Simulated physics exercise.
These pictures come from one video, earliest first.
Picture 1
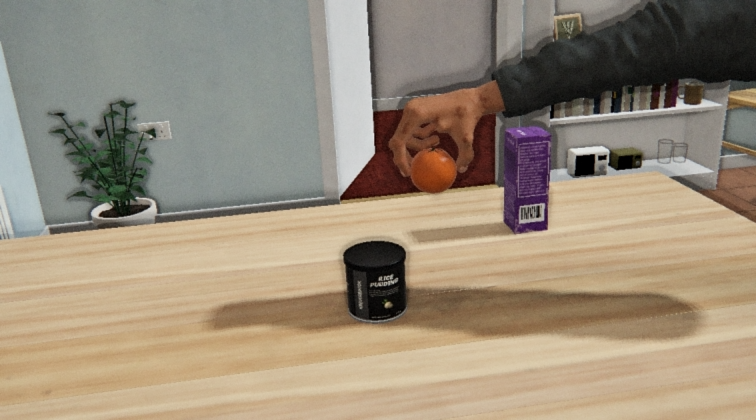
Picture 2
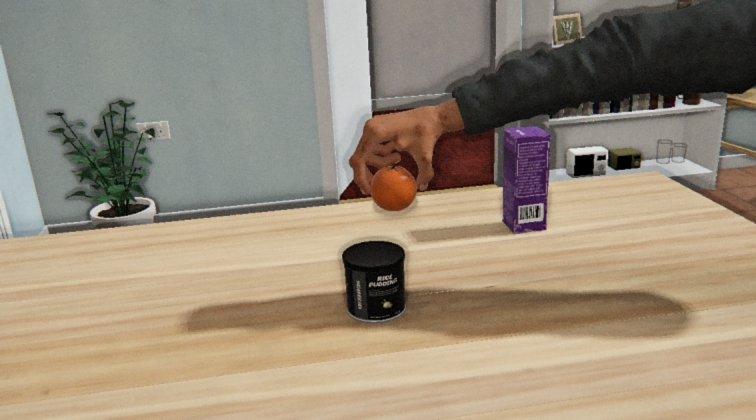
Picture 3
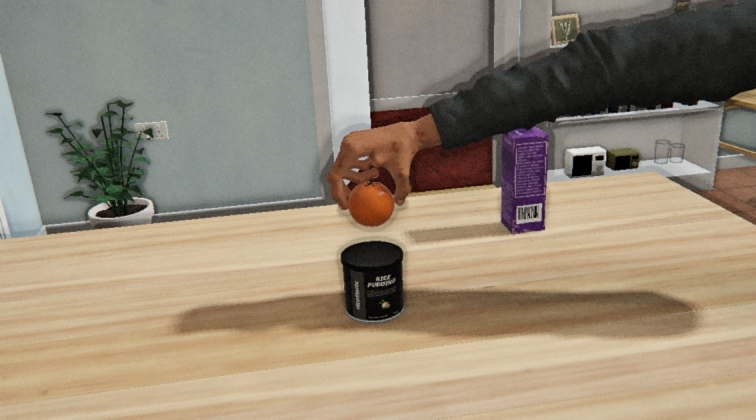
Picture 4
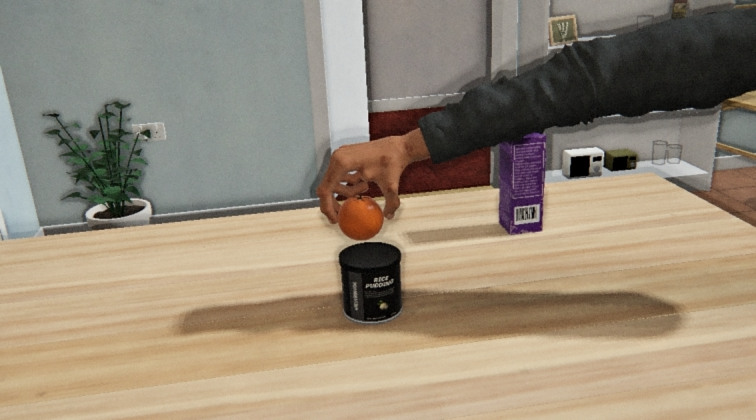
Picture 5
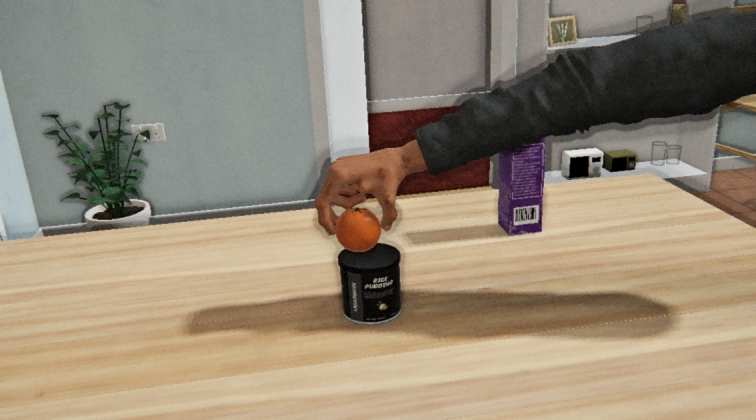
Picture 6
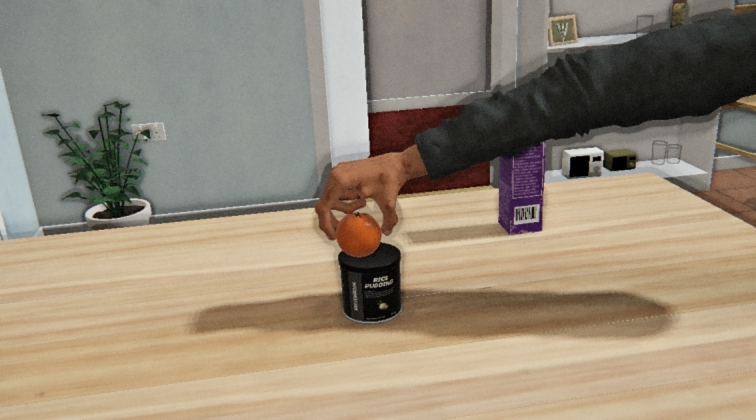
At a light wooden table, a hand in a dark sleeve moved an orange tomato left and down past a purple carton, then set it on a black tin's lid, still holding it.
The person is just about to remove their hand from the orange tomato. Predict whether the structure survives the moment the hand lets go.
I expect the pile to stay intact.
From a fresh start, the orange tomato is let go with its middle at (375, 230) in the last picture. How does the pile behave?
Stands firm.
Then, 0.20 s after the last picture, nothing has stirred.
Then, 0.60 s after the last picture, orange tomato resting near (359, 235).
At rest, all 3 in place. Seen from the same camera at the end, orange tomato near (359, 235). The pile keeps its balance.
